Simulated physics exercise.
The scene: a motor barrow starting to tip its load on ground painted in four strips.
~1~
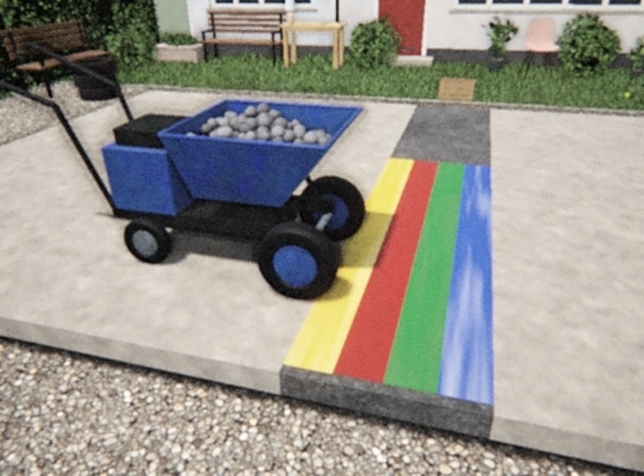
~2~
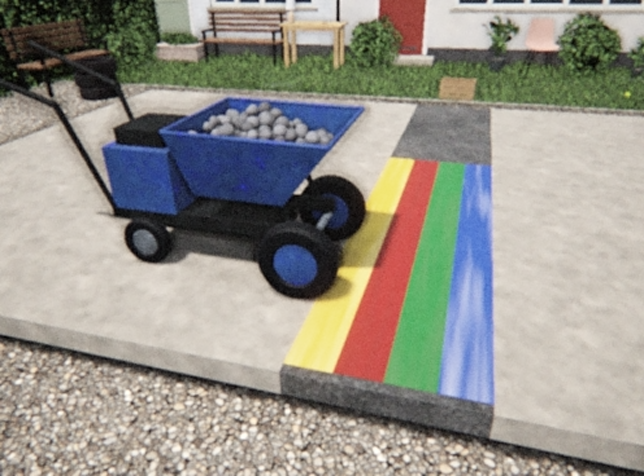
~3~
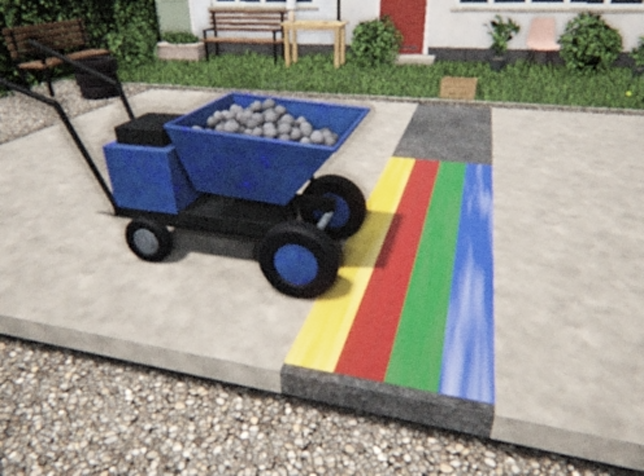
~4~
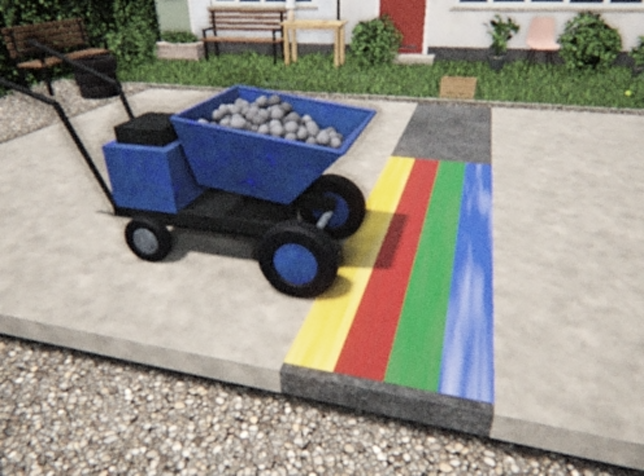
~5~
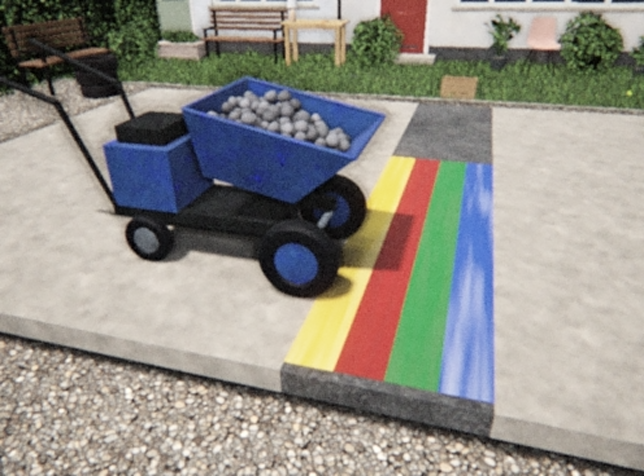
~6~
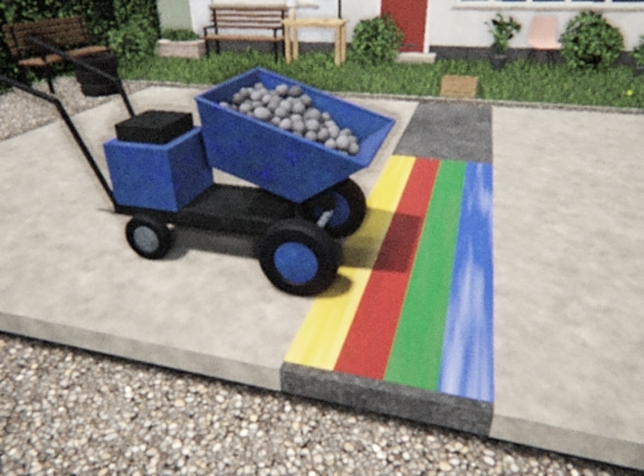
Blue motor barrow standing beside yellow, red, green and blue painted strips, its skip of round cobbles gradually tilting forward to the right.
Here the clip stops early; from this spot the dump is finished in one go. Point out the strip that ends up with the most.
The blue one ends up with the most.
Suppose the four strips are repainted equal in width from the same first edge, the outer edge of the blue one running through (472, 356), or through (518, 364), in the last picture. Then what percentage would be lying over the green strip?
Roughly 10 per cent first, then 30 per cent.
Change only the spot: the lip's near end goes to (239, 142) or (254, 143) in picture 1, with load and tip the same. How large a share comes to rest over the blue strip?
That works out to 10 per cent for the first position and 10 per cent for the second.
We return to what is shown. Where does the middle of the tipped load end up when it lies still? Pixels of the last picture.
The centre ends up roughly at (476, 278).
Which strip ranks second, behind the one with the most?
That would be that green strip.
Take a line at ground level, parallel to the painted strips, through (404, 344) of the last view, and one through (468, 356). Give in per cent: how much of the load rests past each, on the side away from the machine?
The first gives 90 %, the second 50 %.
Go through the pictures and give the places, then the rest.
In the first frame, lip of the skip (326, 148), level; top of the load (253, 136), round cobbles; yellow strip (325, 328); red strip (371, 336); green strip (418, 344); blue strip (468, 353).
In the second frame, lip of the skip (328, 149), level; top of the load (255, 135).
In the third frame, lip of the skip (335, 150), tipped barely; top of the load (246, 123).
In the fourth frame, lip of the skip (343, 153), tipped a little; top of the load (254, 129).
In the fifth frame, lip of the skip (354, 159), tipped a little; top of the load (252, 122).
In the sixth frame, lip of the skip (367, 166), tipped clearly; top of the load (262, 115); yellow strip (326, 325); red strip (371, 333); green strip (419, 342); blue strip (468, 351).
Just after the last frame, skip tipped steeply; every one in the skip.
A moment on, skip tipped right over; the larger part in the skip; about a tenth over the green strip; about a tenth over the blue strip; just a few falling; just a few off the paint.
Further on, skip tipped right over; roughly a quarter in the skip; roughly a quarter over the green strip; roughly a third over the blue strip; roughly a quarter off the paint.
When it is over, skip tipped right over; about a tenth in the skip; not one over the yellow strip; just a few over the red strip; roughly a quarter over the green strip; roughly a third over the blue strip; roughly a quarter off the paint.
